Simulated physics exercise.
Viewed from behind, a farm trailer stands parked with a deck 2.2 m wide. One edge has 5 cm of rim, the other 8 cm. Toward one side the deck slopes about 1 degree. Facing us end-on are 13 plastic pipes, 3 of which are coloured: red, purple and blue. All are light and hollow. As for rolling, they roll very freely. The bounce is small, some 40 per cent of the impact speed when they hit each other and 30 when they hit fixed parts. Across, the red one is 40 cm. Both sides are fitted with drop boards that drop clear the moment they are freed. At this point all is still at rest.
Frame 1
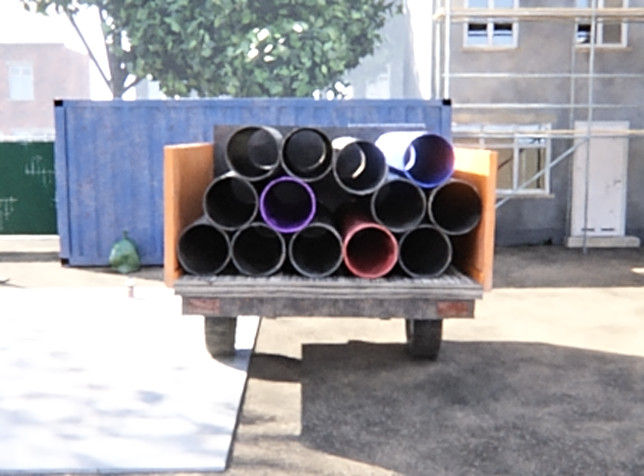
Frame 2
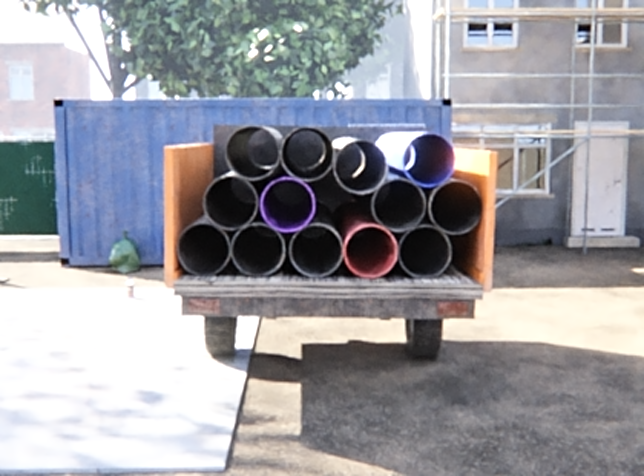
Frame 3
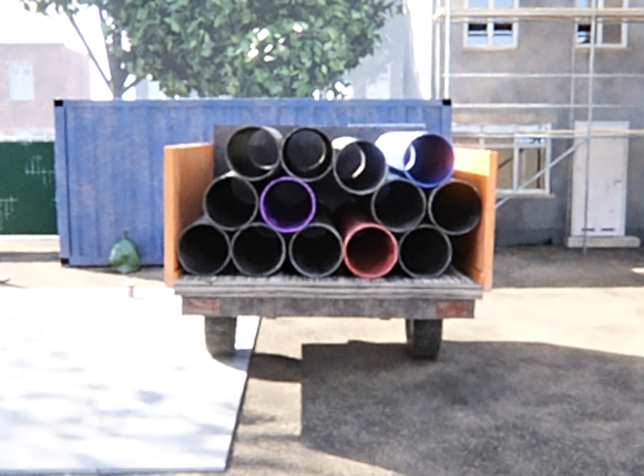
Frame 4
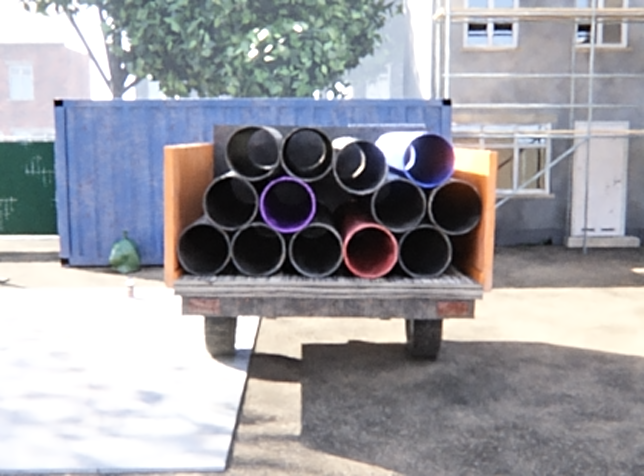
Stacked black pipes, with one red, one purple and one blue, resting motionless on a parked trailer before a blue container.
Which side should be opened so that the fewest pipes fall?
My guess is the left side spills less.
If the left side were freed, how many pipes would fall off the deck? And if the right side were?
0 if the left side goes, 2 if the right side goes.
With the left side gone, after 0.7 s, red is on the deck, 80 cm from the right edge; purple is up on others, 80 cm from the left edge; blue is up on others, 40 cm from the right edge; 0 gone from the deck.
With the left side gone, finally, red is on the deck, 80 cm from the right edge; purple is up on others, 80 cm from the left edge; blue is up on others, 40 cm from the right edge; 0 gone from the deck.
With the right side gone, after 0.7 s, red is on the deck, 80 cm from the right edge, rolling right; purple is up on others, 80 cm from the left edge; blue is dropping off the right side; 2 gone from the deck.
With the right side gone, finally, red is on the deck, 75 cm from the right edge; purple is up on others, 85 cm from the left edge; blue is on the ground to the right; 2 gone from the deck.
